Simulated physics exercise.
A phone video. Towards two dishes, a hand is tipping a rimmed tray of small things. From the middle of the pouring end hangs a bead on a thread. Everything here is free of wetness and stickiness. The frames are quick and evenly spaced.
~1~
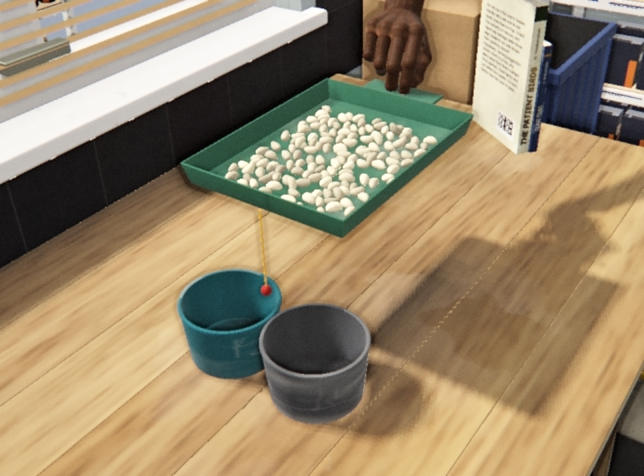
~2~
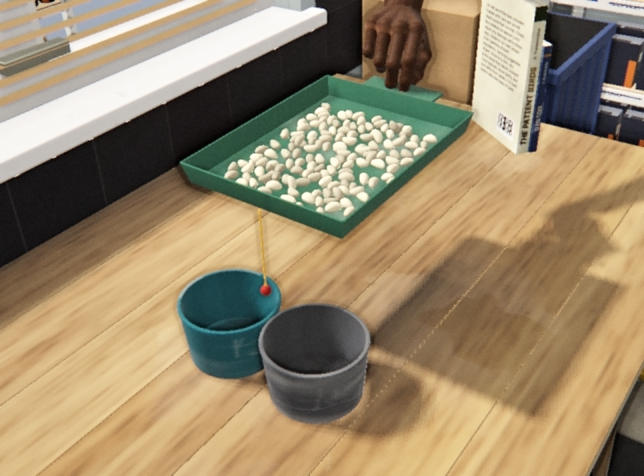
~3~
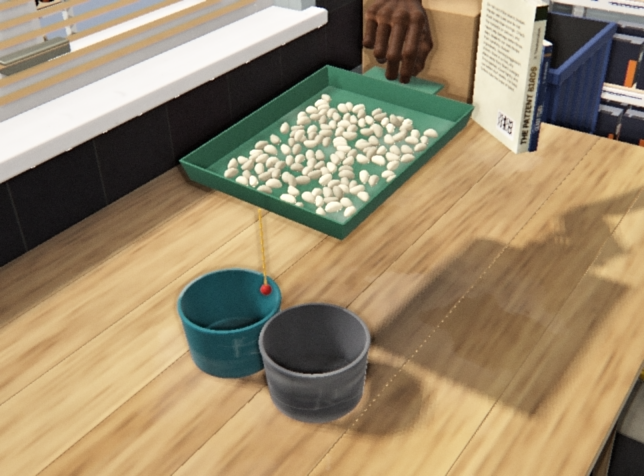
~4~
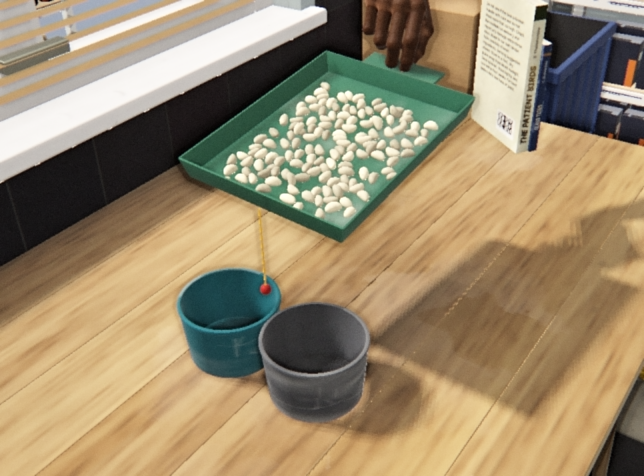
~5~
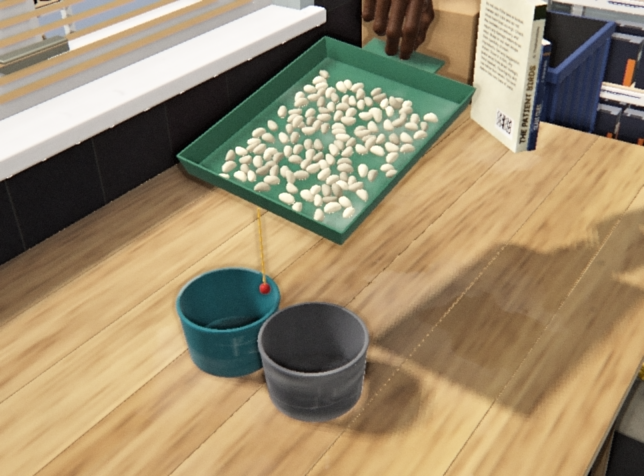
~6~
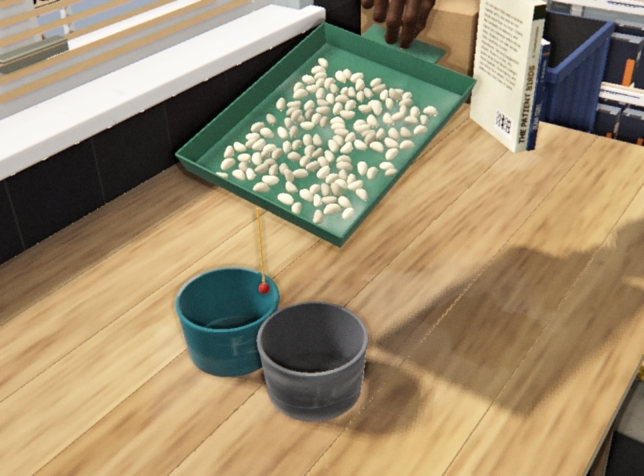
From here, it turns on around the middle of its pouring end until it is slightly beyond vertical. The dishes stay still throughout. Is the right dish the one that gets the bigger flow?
Yes.
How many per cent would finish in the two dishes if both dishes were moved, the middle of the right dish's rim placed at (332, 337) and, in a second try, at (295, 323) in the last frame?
Around 90 per cent for the first position, around 60 per cent for the second.
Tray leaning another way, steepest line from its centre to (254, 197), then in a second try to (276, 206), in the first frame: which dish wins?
Try 1: The left-side dish; try 2: The right-side dish.
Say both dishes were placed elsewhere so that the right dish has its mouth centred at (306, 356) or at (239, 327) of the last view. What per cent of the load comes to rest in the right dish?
Respectively 70 percent and 10 percent.
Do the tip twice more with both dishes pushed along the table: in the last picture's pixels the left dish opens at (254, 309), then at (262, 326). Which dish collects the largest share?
In the first try it's the right-side dish, and in the second it's the right-side dish.
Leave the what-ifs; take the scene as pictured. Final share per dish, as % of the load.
For the left dish 0 per cent, for the right dish 90.
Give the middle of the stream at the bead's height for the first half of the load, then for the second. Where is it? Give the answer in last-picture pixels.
About (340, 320) to begin with, then about (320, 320).
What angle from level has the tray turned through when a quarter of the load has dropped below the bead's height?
The tilt is near 105° by then.
Soon, tray tipped steeply; all on the tray.
A while on, tray tipped right over; most on the tray; a stray few in the right dish; about a quarter in the air.
Towards the end, tray tipped past a quarter turn; nearly all in the right dish; a small part outside both.
Finally, tray tipped past a quarter turn; nearly all in the right dish; none in the left dish; a small part outside both.
